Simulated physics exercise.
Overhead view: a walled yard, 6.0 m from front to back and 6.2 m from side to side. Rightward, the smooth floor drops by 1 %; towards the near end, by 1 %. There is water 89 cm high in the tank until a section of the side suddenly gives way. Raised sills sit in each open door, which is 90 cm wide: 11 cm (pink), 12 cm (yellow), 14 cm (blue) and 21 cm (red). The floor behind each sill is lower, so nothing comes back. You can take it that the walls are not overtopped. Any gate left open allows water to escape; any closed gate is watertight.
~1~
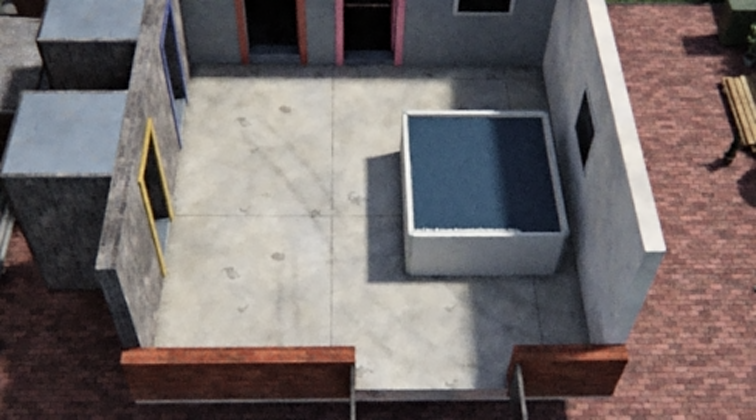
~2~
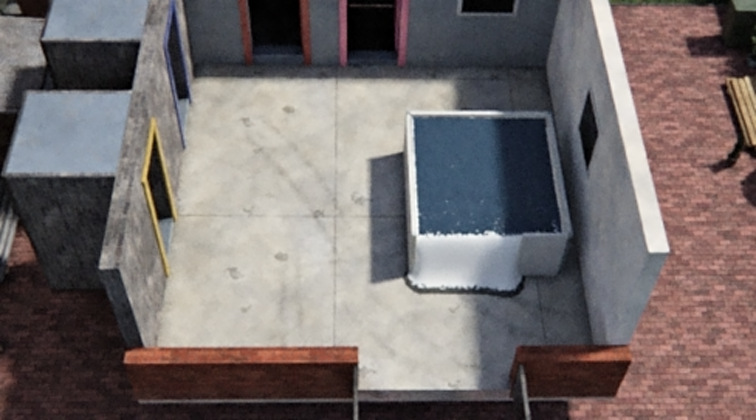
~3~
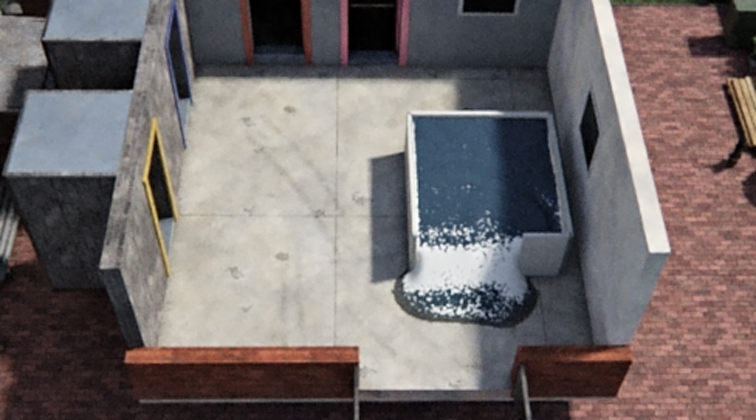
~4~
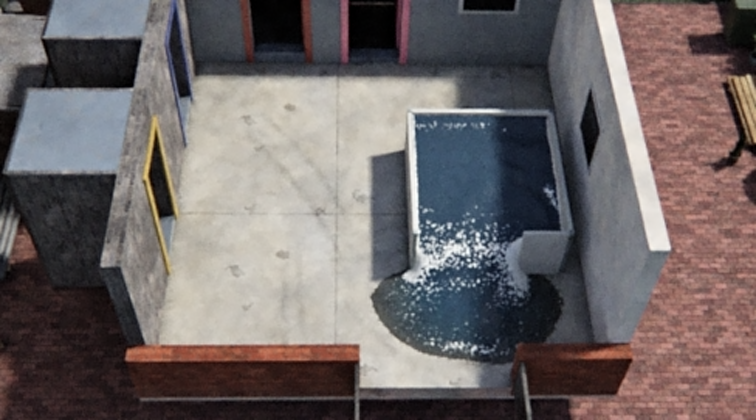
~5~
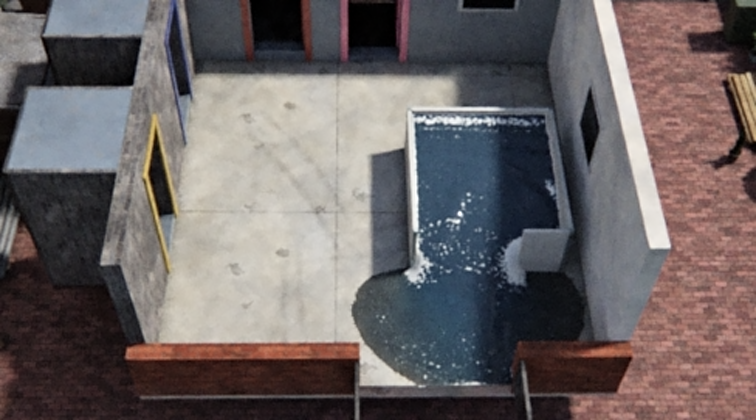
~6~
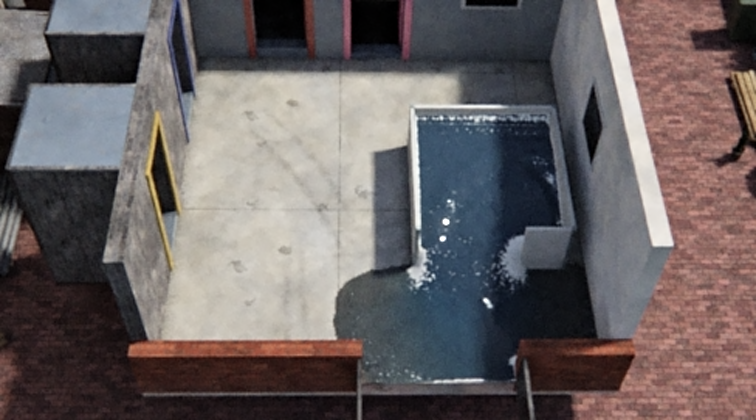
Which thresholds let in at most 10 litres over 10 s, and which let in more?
In the end the pink door will undershoot the limit, the yellow door will undershoot the limit, the blue door will undershoot the limit, the red door will undershoot the limit.
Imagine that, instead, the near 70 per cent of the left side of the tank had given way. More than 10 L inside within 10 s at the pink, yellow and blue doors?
Pink falls short; yellow exceeds; blue exceeds.
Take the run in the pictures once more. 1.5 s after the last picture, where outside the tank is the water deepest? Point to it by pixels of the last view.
Roughly (524, 367).
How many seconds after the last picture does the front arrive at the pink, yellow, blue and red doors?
Pink = 4.5 s, yellow = 2.2 s, blue = 3.8 s, red = 6.0 s.
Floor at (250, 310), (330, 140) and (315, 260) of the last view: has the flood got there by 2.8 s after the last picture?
First spot submerged, second not yet wet, third not yet wet.
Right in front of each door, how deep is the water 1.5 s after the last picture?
Depths in cm: Pink 0, yellow 0, blue 0, red 0.
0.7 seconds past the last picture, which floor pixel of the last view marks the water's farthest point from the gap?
Around pixel (225, 367).
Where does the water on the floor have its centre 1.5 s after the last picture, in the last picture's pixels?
I'd put it close to (473, 248).
Then, 0.7 s after the last picture water covers 20 % of the floor and is deepest (48 cm) near (601, 367); pink door not reached, yellow door not reached, blue door not reached, red door not reached.
Then, 1.5 s after the last picture water covers 25 % of the floor and is deepest (40 cm) near (524, 367); pink door not reached, yellow door not reached, blue door not reached, red door not reached.
Then, 2.8 s after the last picture water covers 40 % of the floor and is deepest (22 cm) near (524, 367); pink door not reached, yellow door 5 cm at the sill, 0 L in, blue door not reached, red door not reached.
Then, 5.3 s after the last picture water covers 70 % of the floor and is deepest (15 cm) near (588, 367); pink door 2 cm at the sill, 0 L in, yellow door 3 cm at the sill, 0 L in, blue door 1 cm at the sill, 0 L in, red door not reached.
Then, 9.3 s after the last picture water covers 90 % of the floor and is deepest (8 cm) near (588, 367); pink door 3 cm at the sill, 0 L in, yellow door 1 cm at the sill, 0 L in, blue door 1 cm at the sill, 0 L in, red door 2 cm at the sill, 0 L in.
